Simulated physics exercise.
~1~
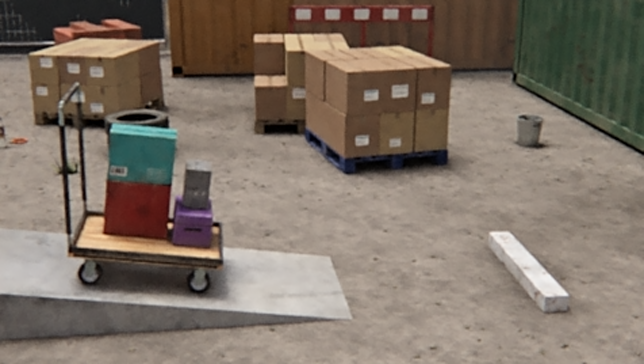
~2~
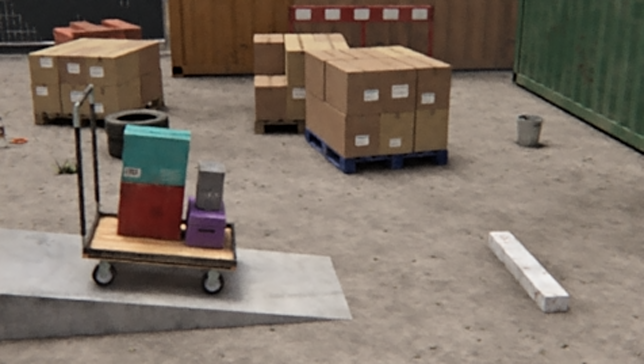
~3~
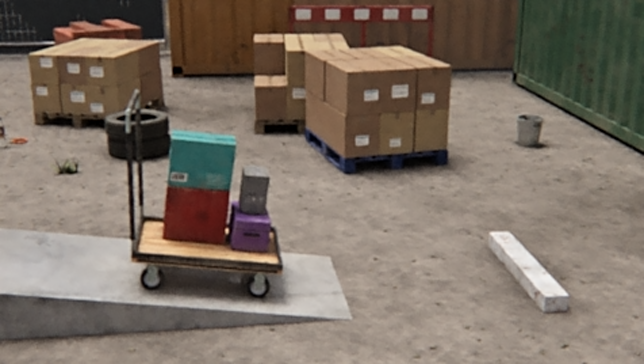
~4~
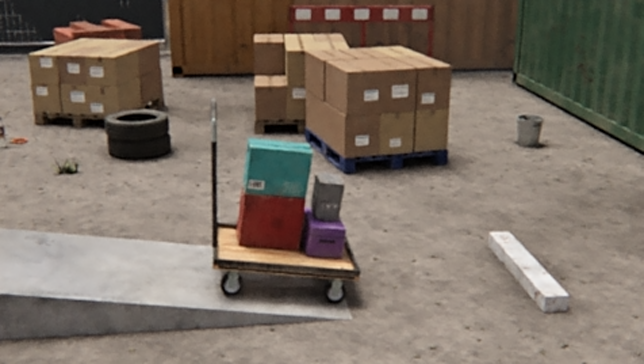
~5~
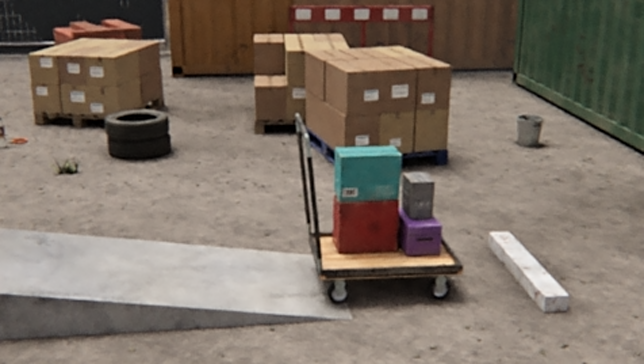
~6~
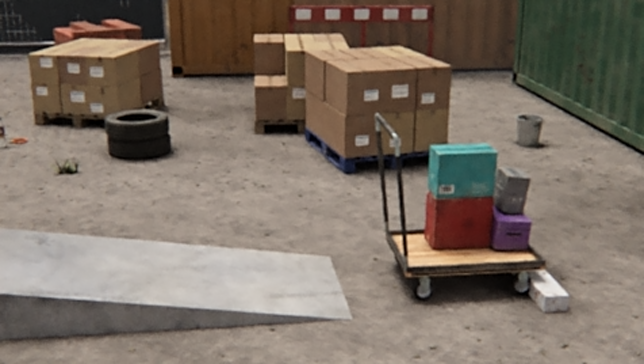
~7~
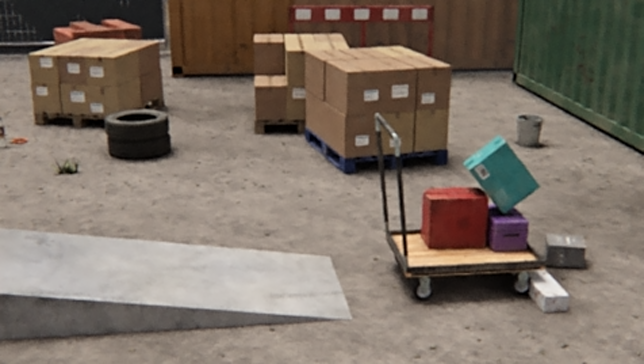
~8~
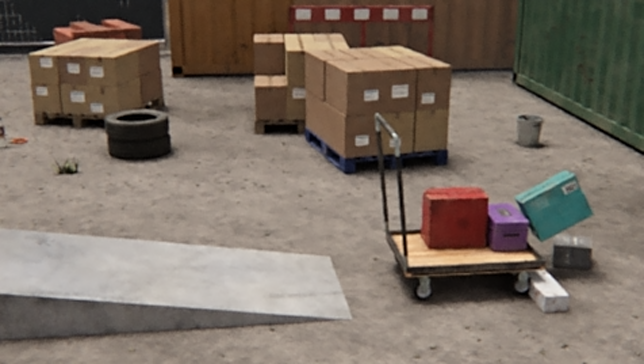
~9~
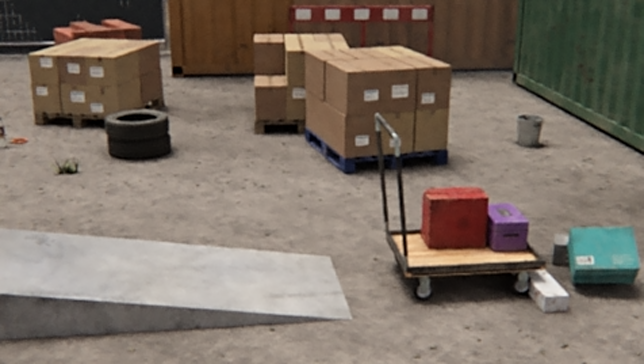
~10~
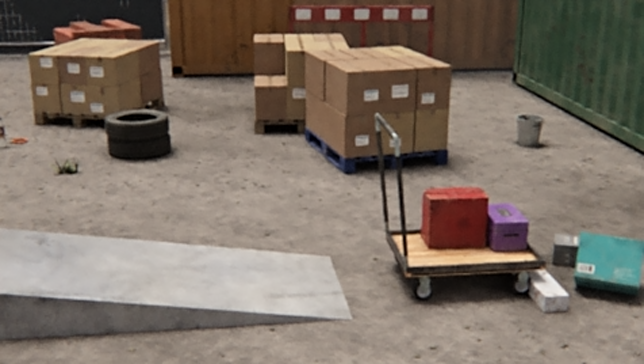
A trolley carrying turquoise, red, grey and purple items rolls right down a ramp and across level ground to a white kerb, where it stops; the grey and turquoise boxes topple off beyond the kerb, while the red box and purple toolbox stay aboard.
